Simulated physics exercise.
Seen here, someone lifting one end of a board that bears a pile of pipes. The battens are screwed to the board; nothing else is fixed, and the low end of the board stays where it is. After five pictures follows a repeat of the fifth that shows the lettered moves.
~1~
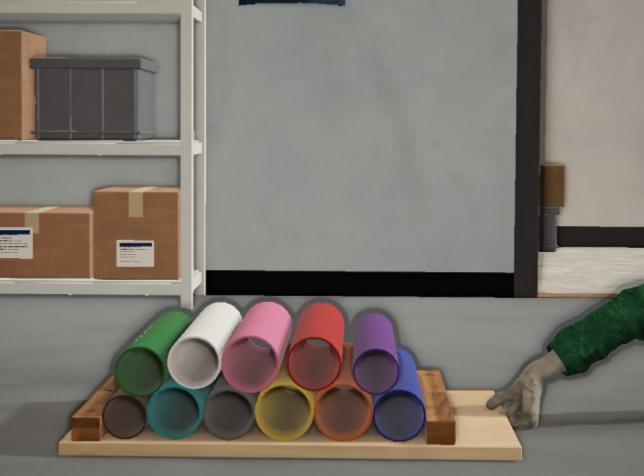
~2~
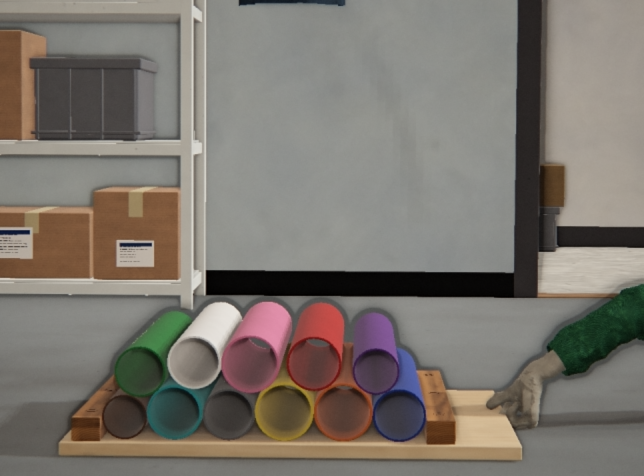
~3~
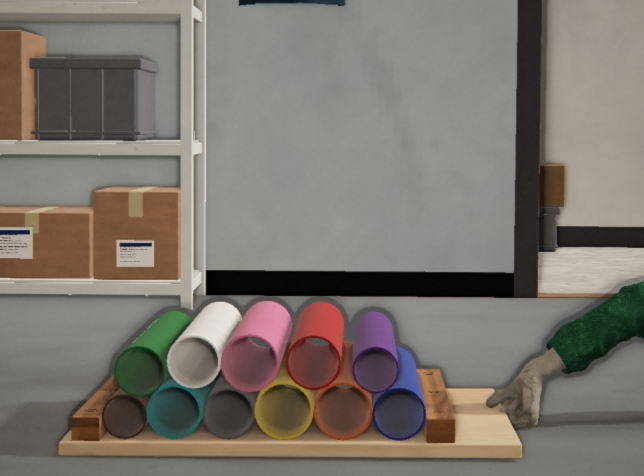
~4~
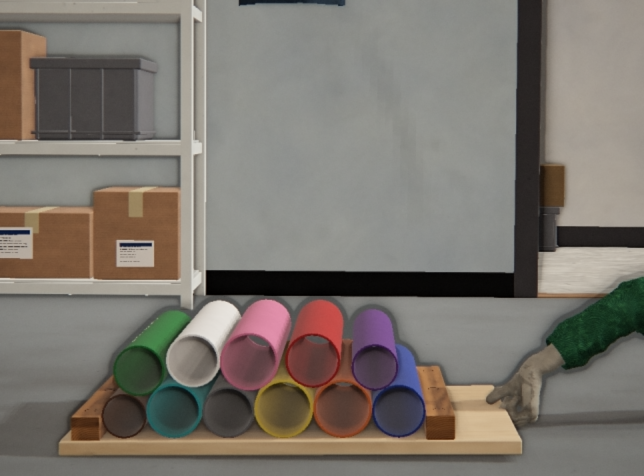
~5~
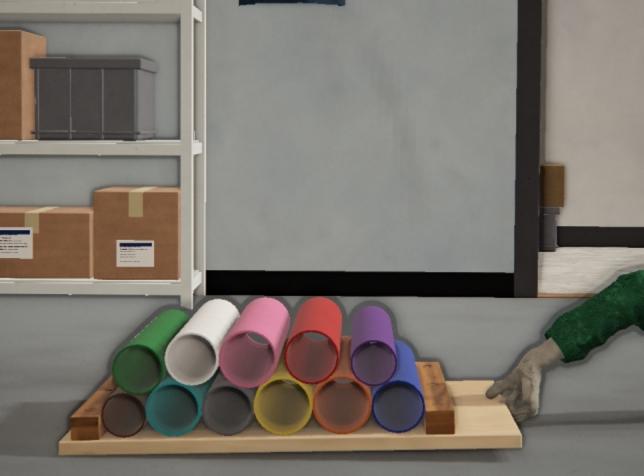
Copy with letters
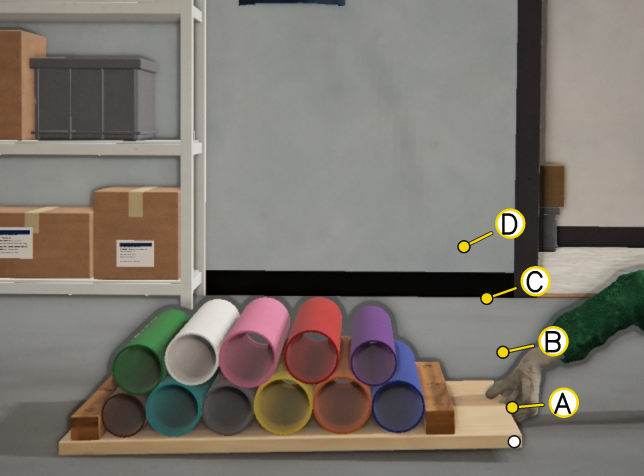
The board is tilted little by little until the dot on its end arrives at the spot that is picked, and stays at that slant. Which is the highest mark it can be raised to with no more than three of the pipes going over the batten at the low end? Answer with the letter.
D is the limit.
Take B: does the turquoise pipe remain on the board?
The turquoise pipe: Yes.
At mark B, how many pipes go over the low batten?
With B, none.
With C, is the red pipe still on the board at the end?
The red pipe: Yes.
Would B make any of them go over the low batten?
At B: No.
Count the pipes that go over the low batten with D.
With D, three.
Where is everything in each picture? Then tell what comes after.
In the first frame, blue pipe (399, 416); purple pipe (376, 371); pink pipe (251, 364).
In the second frame, pink pipe (250, 364); white pipe (194, 362).
In the third frame, board (296, 408); orange pipe (343, 411); blue pipe (399, 414); grey pipe (229, 413).
In the fourth frame, board (296, 406); turquoise pipe (174, 411).
In the fifth frame, board (296, 404); turquoise pipe (173, 409).
On the copy, A at (512, 408); B at (503, 352); C at (487, 298); D at (464, 247); the white dot at (514, 442).
On D. First, board at 16°.
Then, board at 27°.
Finally, board at 27°, three over the low batten (pink, white, green).
By contrast, A none over the low batten; B none over the low batten; C two over the low batten (white, green).
